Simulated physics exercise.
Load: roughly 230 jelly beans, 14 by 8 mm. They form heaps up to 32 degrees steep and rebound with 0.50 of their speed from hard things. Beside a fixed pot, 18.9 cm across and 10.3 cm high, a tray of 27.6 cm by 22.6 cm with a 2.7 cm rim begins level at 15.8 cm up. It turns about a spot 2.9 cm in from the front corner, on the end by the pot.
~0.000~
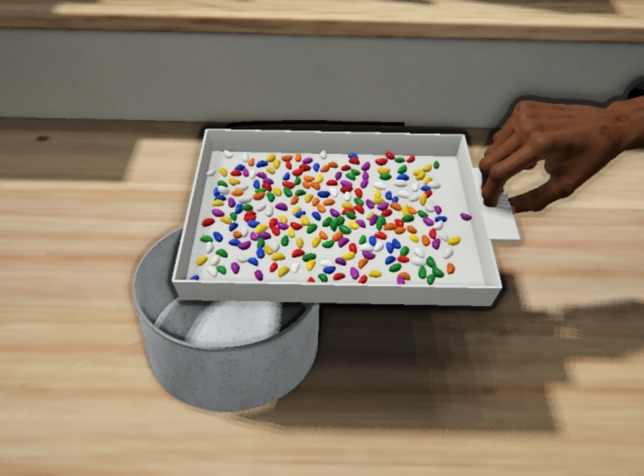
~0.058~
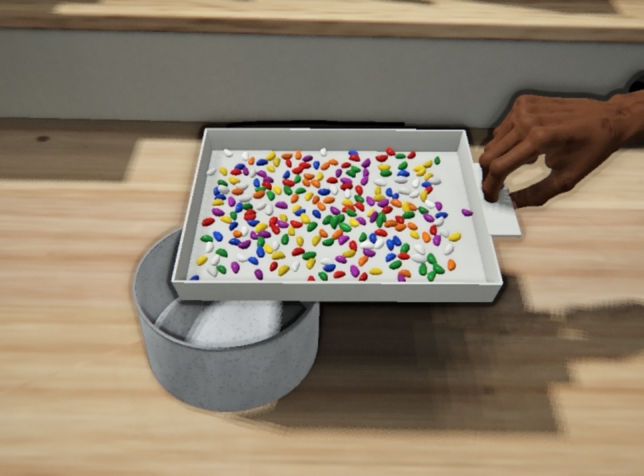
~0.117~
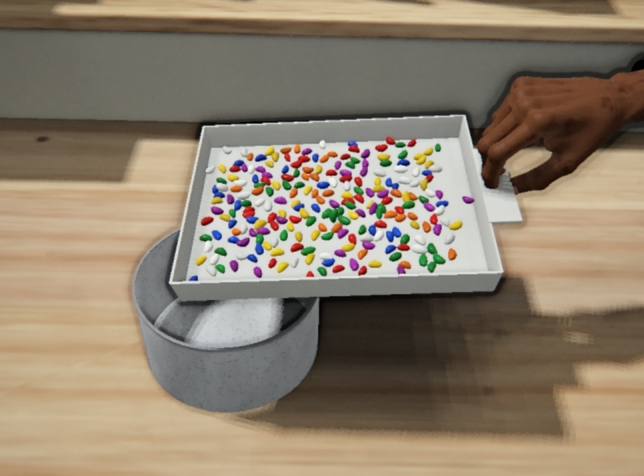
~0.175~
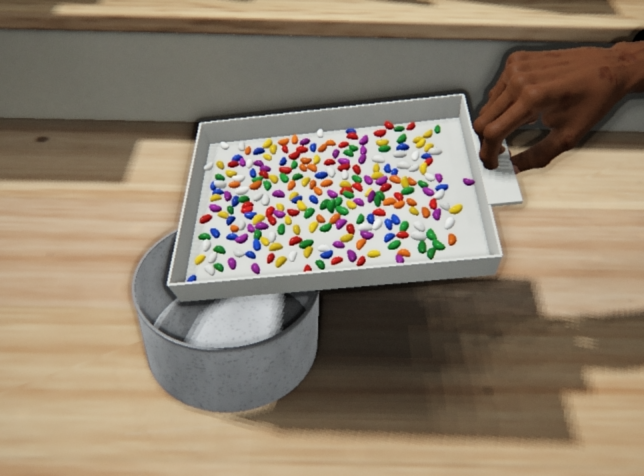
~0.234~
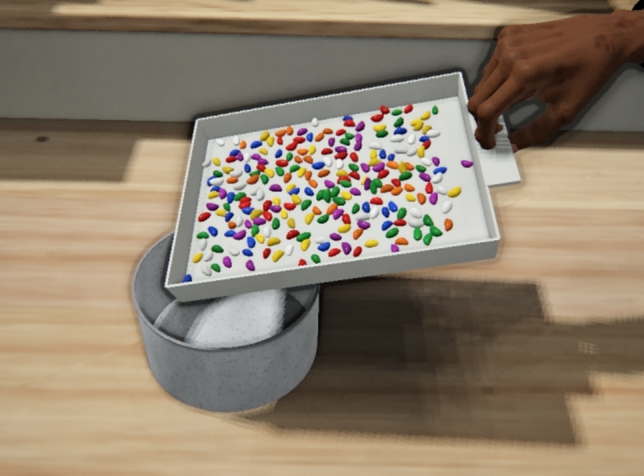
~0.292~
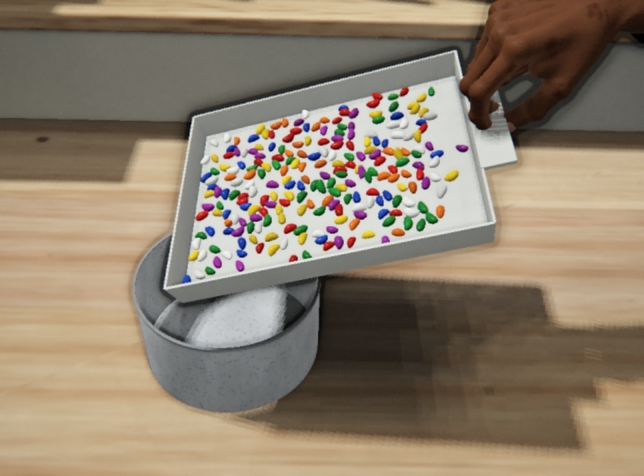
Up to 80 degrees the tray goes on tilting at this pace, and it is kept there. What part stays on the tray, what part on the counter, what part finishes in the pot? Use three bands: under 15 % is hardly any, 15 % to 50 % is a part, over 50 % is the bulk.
Shares - left on the tray: A part; counter: The bulk; pot: Hardly any.
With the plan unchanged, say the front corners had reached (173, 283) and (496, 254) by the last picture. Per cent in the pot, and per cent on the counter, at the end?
The pot gets 0 and the counter 80.
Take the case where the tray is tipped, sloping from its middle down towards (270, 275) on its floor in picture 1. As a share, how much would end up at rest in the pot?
About 0 per cent.
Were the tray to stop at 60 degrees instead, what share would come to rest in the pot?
Share in the pot: Around 5 %.
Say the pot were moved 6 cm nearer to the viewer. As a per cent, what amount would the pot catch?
45 %.
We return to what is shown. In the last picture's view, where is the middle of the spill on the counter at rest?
Middle of the spill at rest: Roughly (97, 416).
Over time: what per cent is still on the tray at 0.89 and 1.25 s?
Roughly 90 then 50.
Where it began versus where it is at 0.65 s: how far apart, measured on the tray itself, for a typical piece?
By then it sits near 8 cm from where it began.
After 0.65 s, tilt 48 degrees; the tray holds 100 %, the pot 0 %.
After 0.89 s, tilt 68 degrees; the tray holds 90 %, the pot 0 %.
After 1.25 s, tilt 80 degrees; the tray holds 50 %, the pot 0 %.
In the end, at 2.7 s, tray 30 %, counter 60 %, pot 5 %.
